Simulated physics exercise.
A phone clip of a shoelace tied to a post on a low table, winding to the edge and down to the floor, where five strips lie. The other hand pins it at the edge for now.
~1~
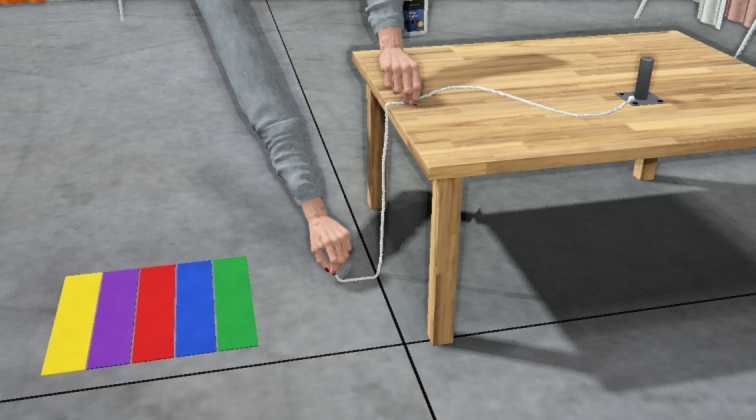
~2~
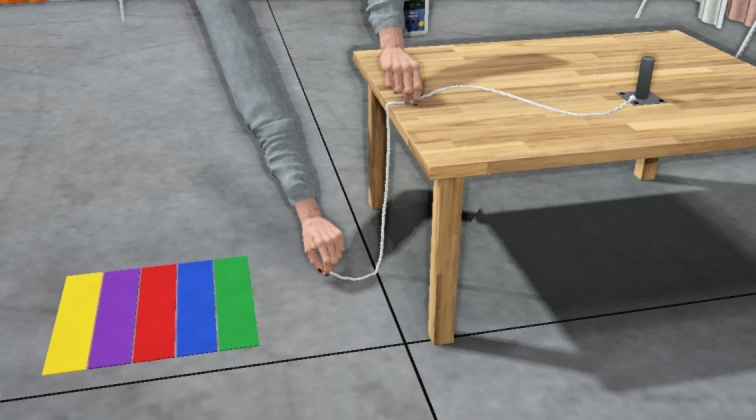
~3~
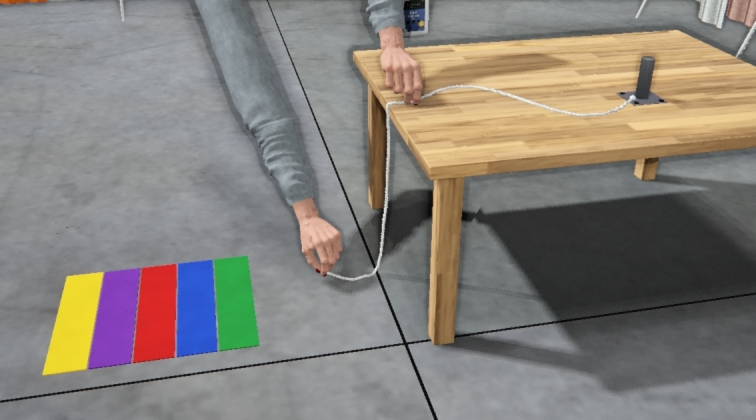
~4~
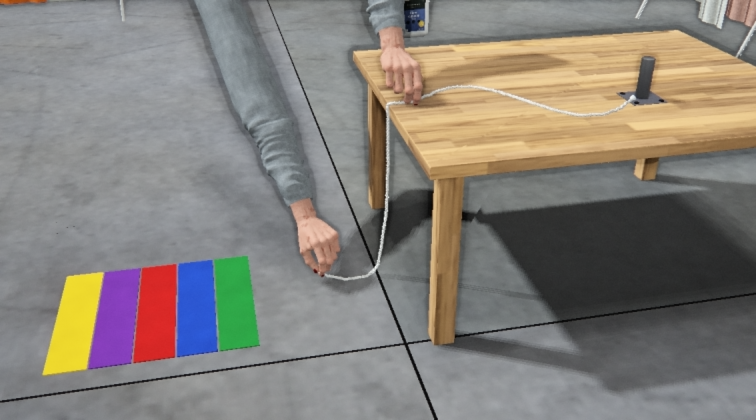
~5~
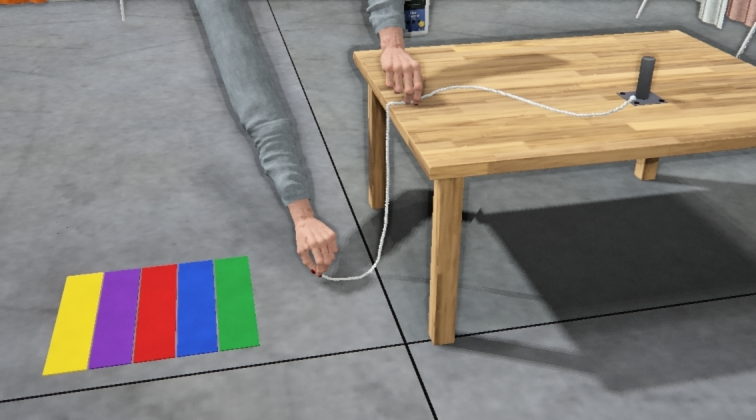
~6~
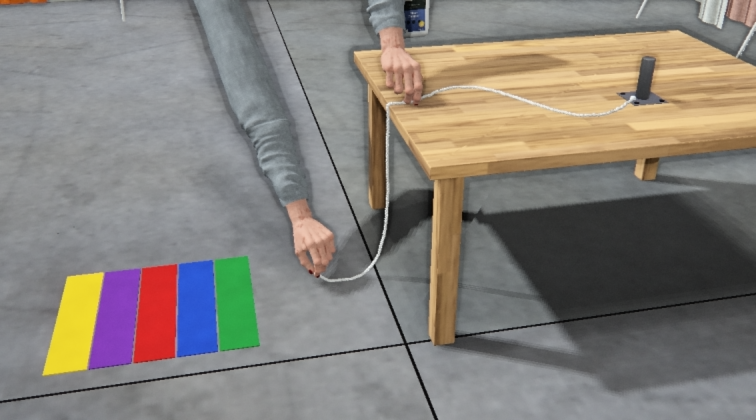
Hands holding a white shoelace tied to a post on a wooden table, the lower one edging slightly left near coloured strips.
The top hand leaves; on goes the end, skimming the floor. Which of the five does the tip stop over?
It gets as far as the purple strip.
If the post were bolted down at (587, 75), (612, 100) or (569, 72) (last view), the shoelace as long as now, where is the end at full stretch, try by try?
About (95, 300), (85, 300) and (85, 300).
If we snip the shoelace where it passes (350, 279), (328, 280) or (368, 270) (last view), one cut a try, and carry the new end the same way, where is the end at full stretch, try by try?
Near (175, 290), (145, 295) and (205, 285).
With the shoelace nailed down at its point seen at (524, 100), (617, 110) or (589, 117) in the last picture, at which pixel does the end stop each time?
Try by try, around (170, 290), (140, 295) and (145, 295).
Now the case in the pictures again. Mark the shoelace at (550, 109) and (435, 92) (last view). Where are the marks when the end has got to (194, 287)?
Near (516, 100) and (388, 122).
Soon after, end near (194, 287); over blue.
After that, end near (146, 293); over red.
At the stop, end near (120, 296); over purple. The purple one.
